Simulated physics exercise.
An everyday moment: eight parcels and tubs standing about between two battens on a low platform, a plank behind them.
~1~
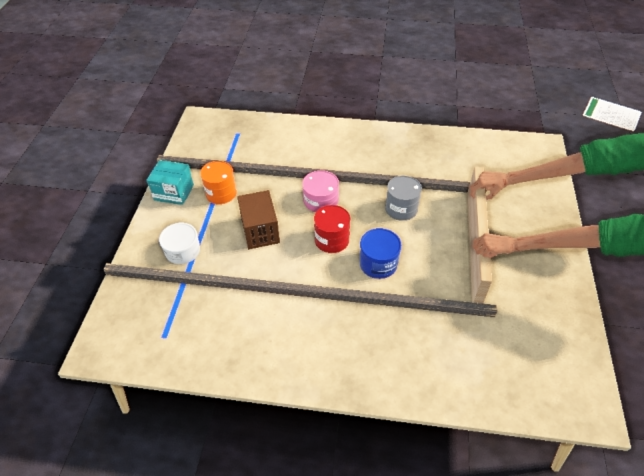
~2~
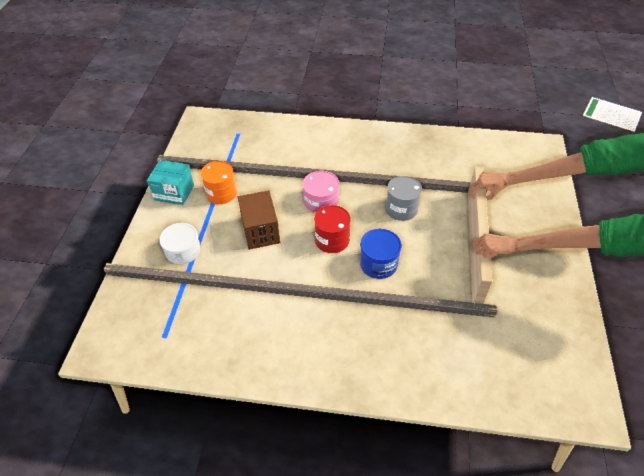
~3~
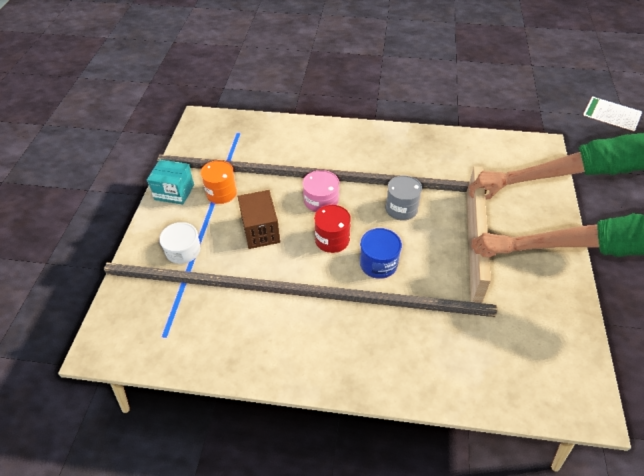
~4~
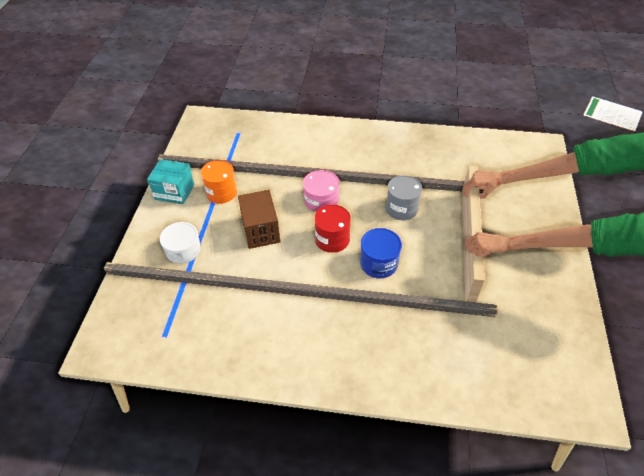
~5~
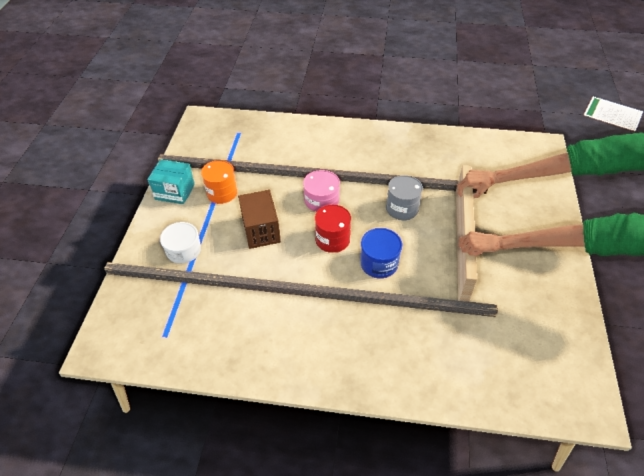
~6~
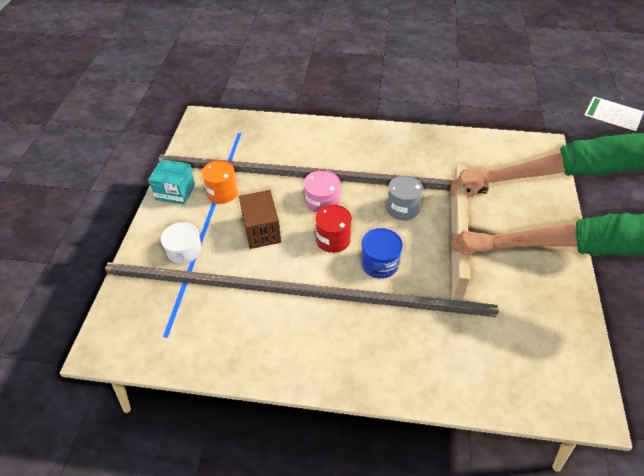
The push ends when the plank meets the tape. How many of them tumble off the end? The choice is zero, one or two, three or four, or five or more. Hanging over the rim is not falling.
As it turns out, the number that fall off is one or two.
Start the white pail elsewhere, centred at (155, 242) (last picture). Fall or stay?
From there it does not fall.
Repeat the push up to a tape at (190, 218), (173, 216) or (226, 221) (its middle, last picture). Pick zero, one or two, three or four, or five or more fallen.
In that order: Either one or two; at least five; one or two.
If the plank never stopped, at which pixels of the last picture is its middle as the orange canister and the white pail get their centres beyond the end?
About (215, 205), and (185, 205) for the other.
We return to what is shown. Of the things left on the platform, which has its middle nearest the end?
It is the white pail.
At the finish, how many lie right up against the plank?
3 of them.
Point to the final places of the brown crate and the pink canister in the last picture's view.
The brown crate stops around (154, 213); the pink canister around (174, 171).
A little later, none off yet; turquoise parcel at rest near (173, 182); white pail at rest near (182, 243); orange canister at rest near (220, 182).
Next, none off yet; turquoise parcel shifted about its own width near (148, 182); white pail shifted a little near (170, 245); orange canister shifted about its own width near (180, 178).
When it is over, the number that fall off is one or two; down, orange canister and turquoise parcel.
